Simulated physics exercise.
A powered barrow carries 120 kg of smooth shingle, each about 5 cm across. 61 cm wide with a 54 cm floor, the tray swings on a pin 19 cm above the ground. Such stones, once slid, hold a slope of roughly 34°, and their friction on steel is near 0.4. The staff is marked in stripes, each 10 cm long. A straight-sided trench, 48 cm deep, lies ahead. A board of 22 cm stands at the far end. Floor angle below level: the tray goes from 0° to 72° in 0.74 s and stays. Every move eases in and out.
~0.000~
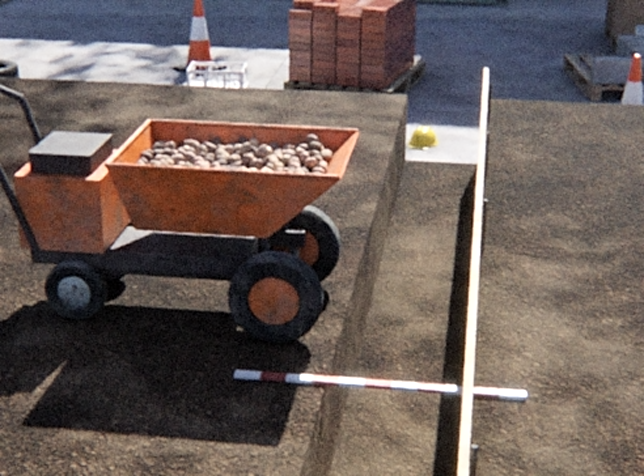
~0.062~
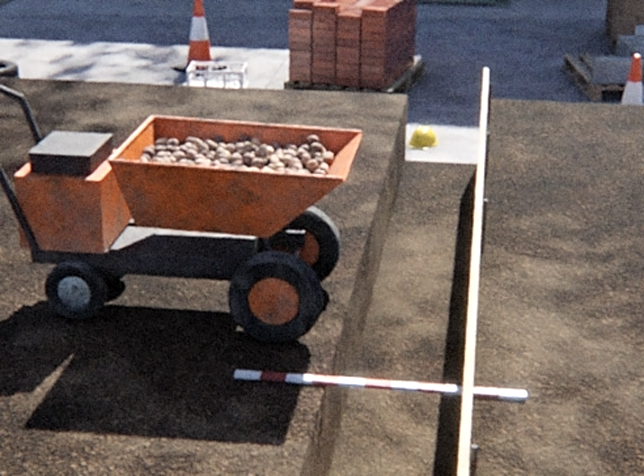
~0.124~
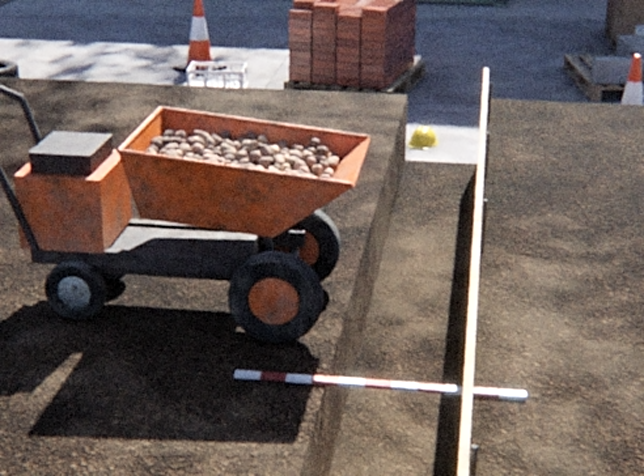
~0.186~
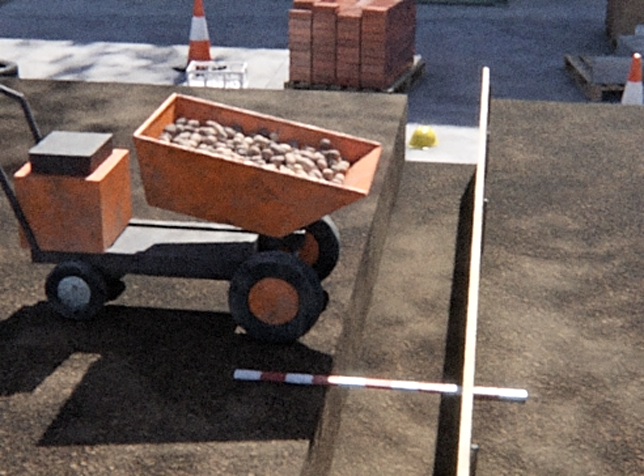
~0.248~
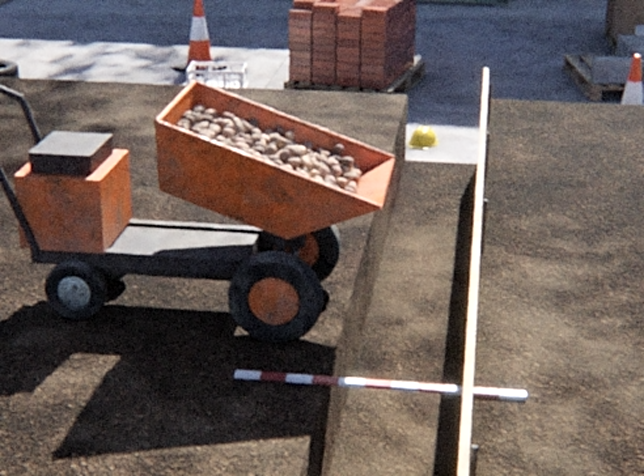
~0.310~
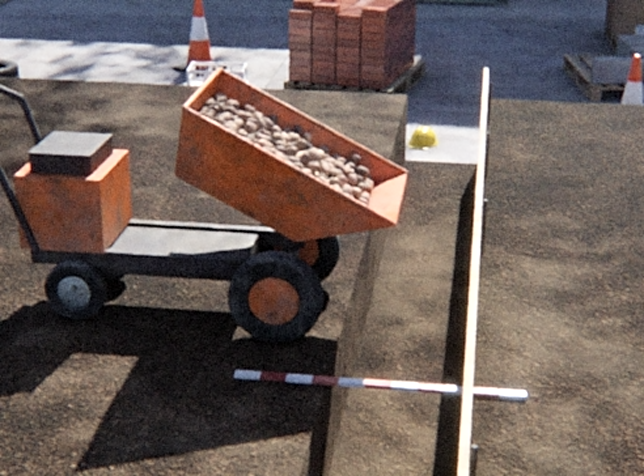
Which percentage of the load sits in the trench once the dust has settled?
Near 87 per cent.
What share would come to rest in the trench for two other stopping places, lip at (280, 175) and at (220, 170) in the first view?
Estimates: 100 % then 95 %.
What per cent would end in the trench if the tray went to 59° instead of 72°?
Close to 70 per cent then.
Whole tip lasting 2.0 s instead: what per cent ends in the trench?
90 %.
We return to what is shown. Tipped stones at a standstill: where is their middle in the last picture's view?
The stones end up centred near (428, 409).
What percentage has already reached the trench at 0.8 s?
Around 30 per cent of it, at that instant.
After 0.6 s the floor is at 60°; 100 % in the tray; the foremost stones are at (420, 256).
After 0.8 s the floor is at 72°; 65 % in the tray, 32 % in the trench, 2 % past the trench; the foremost stones are at (495, 278).
After 1.2 s the floor is at 72°; 18 % in the tray, 69 % in the trench, 13 % past the trench; the foremost stones are past the picture's edge.
After 3.1 s the floor is at 72°; 0 % in the tray, 87 % in the trench, 13 % past the trench; the foremost stones are past the picture's edge.
